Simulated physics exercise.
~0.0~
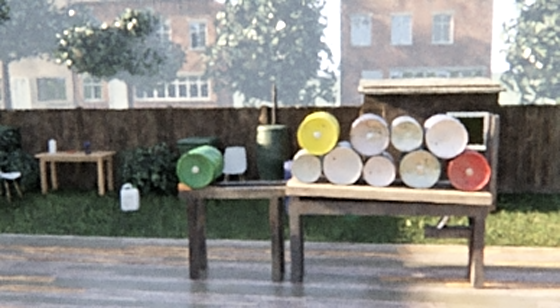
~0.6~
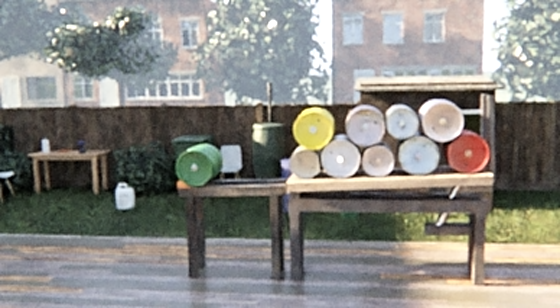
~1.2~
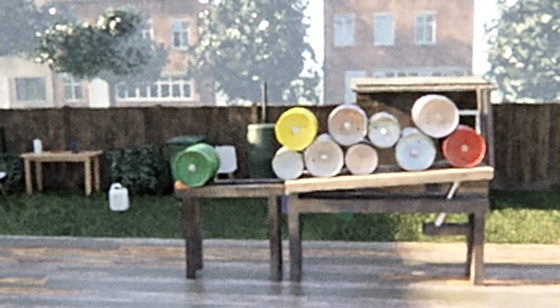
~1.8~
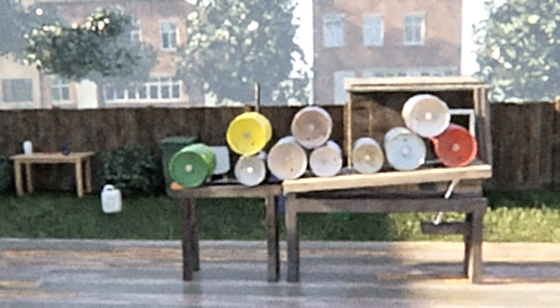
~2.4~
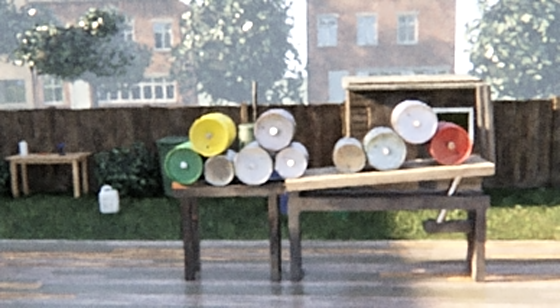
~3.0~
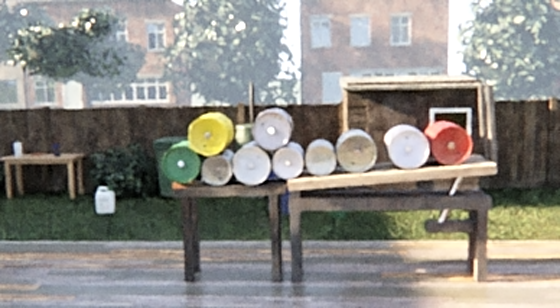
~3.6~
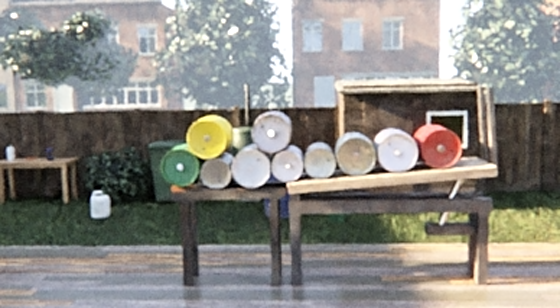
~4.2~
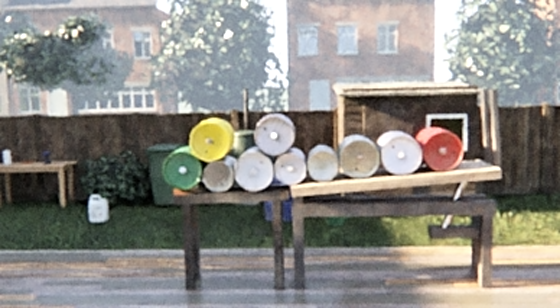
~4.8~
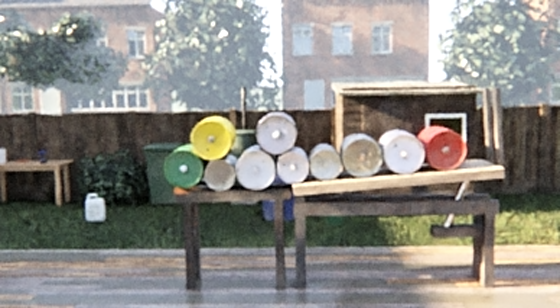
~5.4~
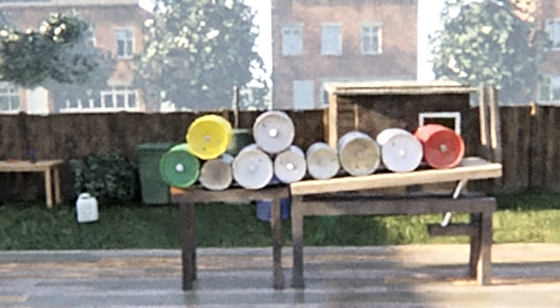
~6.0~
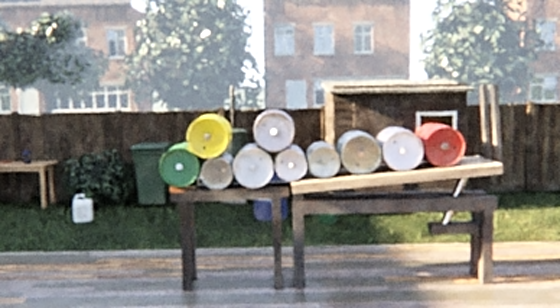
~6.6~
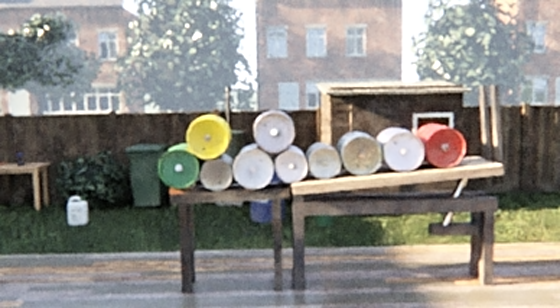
The empty kegs roll left down the tilting deck and settle along the rack, yellow on top.
